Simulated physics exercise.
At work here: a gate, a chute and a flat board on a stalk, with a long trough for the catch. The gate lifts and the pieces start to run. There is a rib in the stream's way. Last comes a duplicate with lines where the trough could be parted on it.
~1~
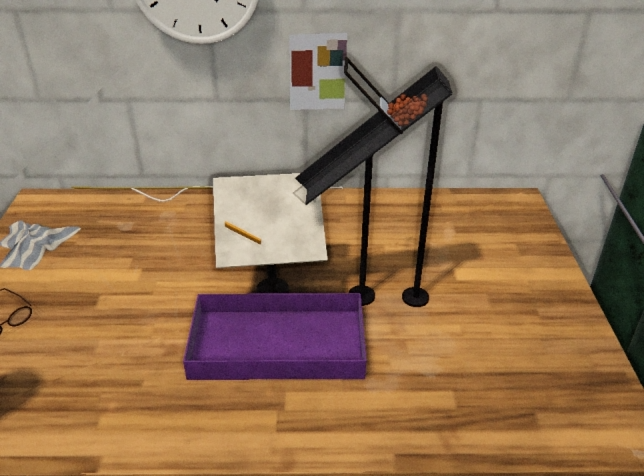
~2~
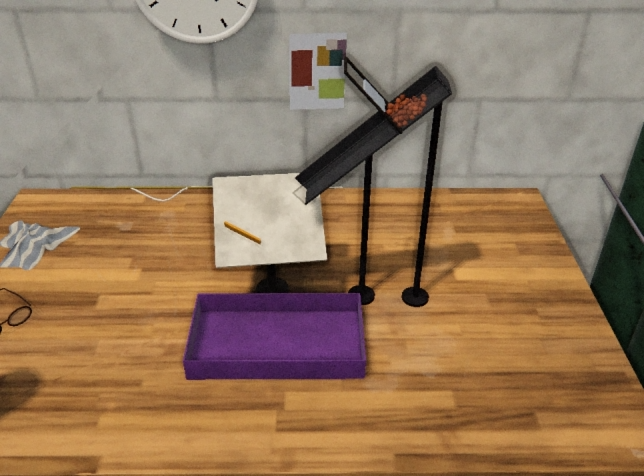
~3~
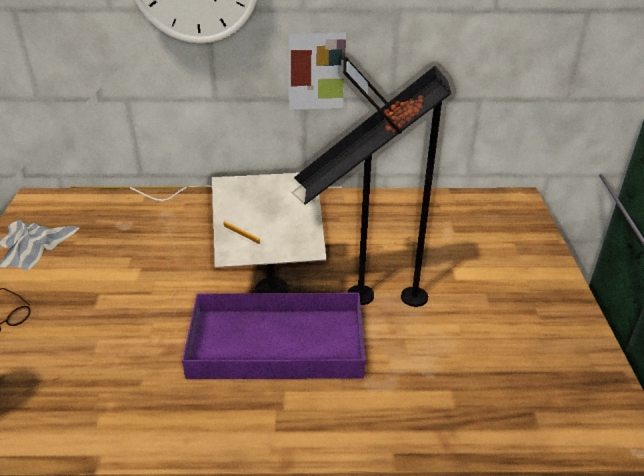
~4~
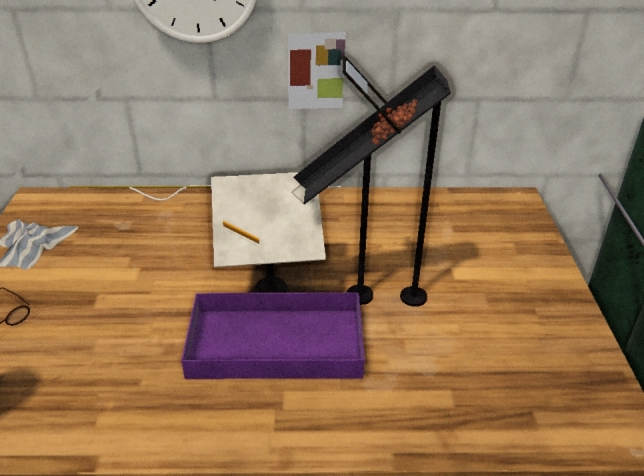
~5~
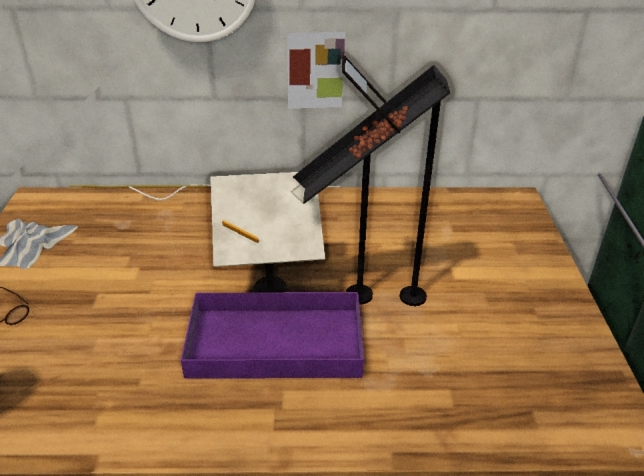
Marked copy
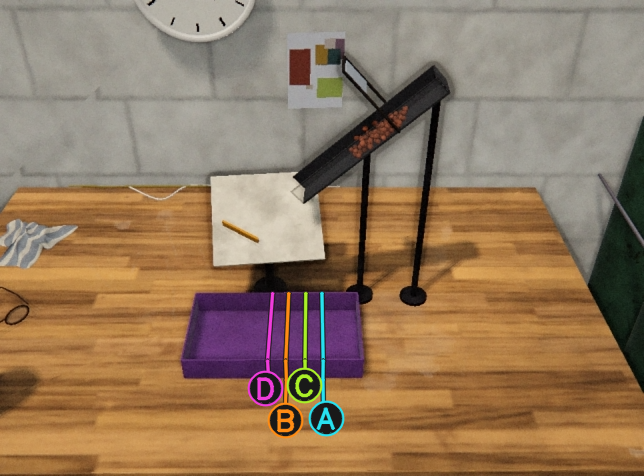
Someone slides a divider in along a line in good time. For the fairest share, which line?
D is best.
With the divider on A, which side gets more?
More lands on the left.
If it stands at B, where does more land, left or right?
More lands on the left.
On the marked copy, line A crosses the front rim at (323, 359); line B crosses the front rim at (285, 360); line C crosses the front rim at (305, 360); line D crosses the front rim at (267, 360).
With A, of what is caught, almost all on the left of the divider, just a few on the right.
With B, of what is caught, almost all on the left of the divider, about a tenth on the right.
With C, of what is caught, almost all on the left of the divider, just a few on the right.
With D, of what is caught, roughly half on the left of the divider, roughly half on the right.
